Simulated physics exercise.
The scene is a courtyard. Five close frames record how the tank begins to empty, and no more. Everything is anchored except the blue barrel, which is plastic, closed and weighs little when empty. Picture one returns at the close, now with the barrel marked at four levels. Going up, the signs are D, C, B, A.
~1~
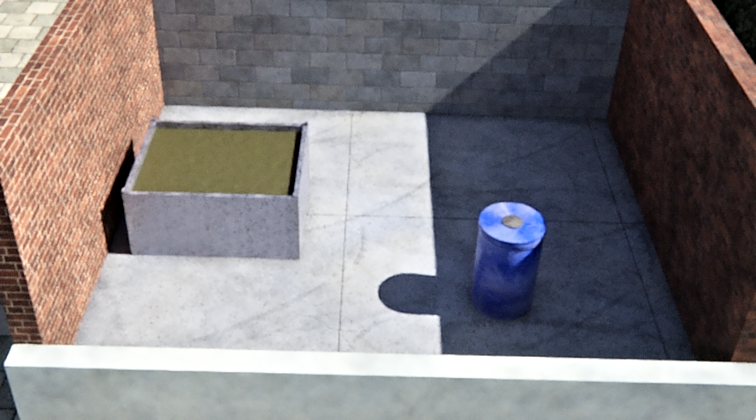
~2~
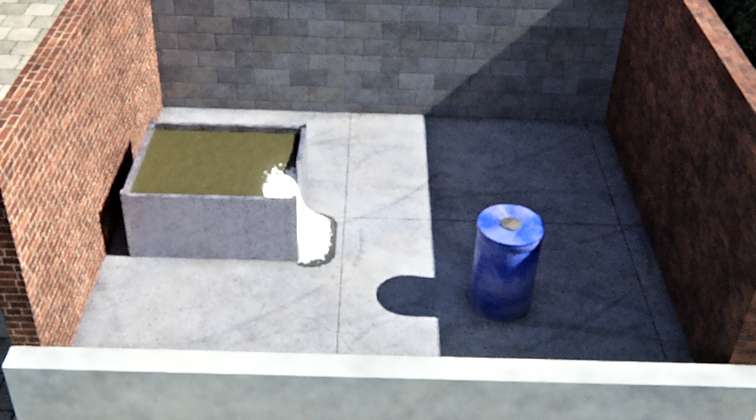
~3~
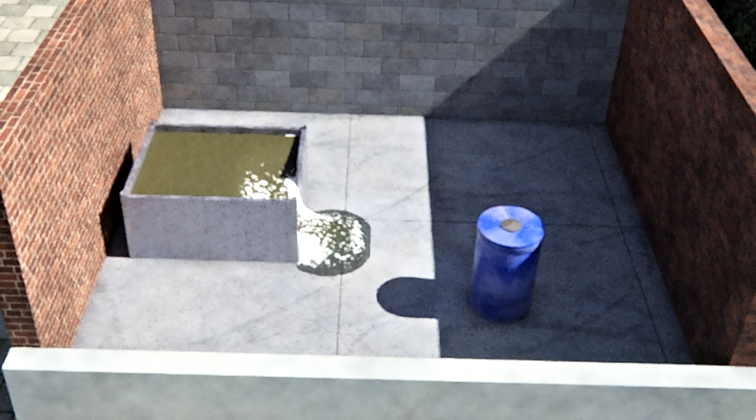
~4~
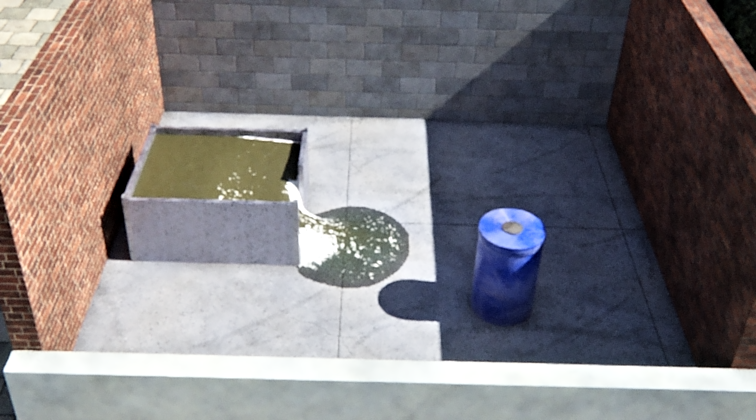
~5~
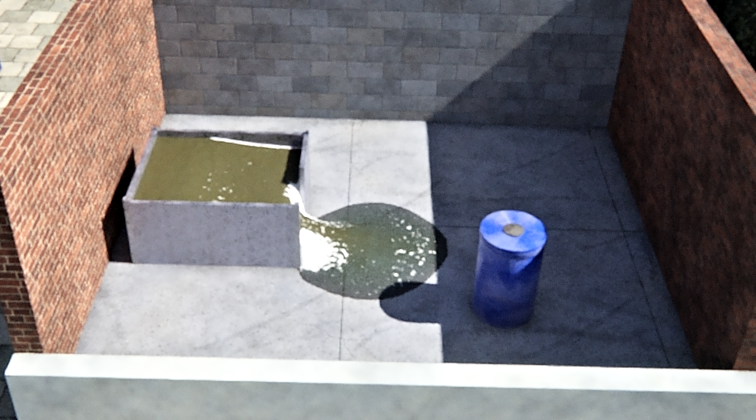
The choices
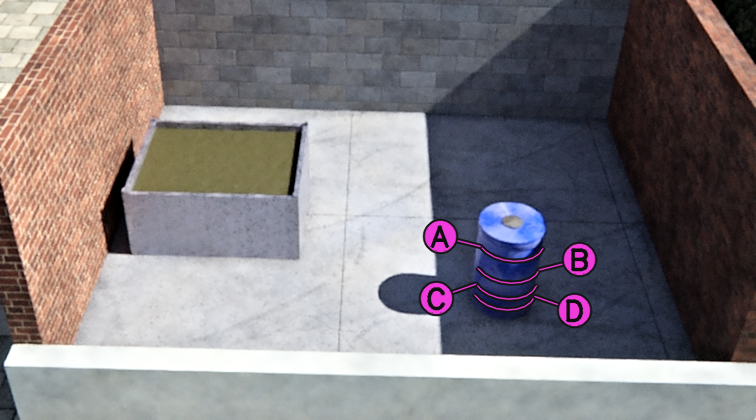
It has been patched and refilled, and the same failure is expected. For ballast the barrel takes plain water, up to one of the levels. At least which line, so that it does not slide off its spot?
Go for C.
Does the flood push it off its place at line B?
No.
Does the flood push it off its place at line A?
No.
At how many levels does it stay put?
Three of them.
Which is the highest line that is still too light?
Here it is line D.
On the marked copy, A at (514, 261); B at (510, 283); C at (508, 299); D at (506, 309); from the bottom up D, C, B, A.
Choosing A, it does not move.
Choosing B, it does not move.
Choosing C, it does not move.
Choosing D, it is pushed about its own width away.
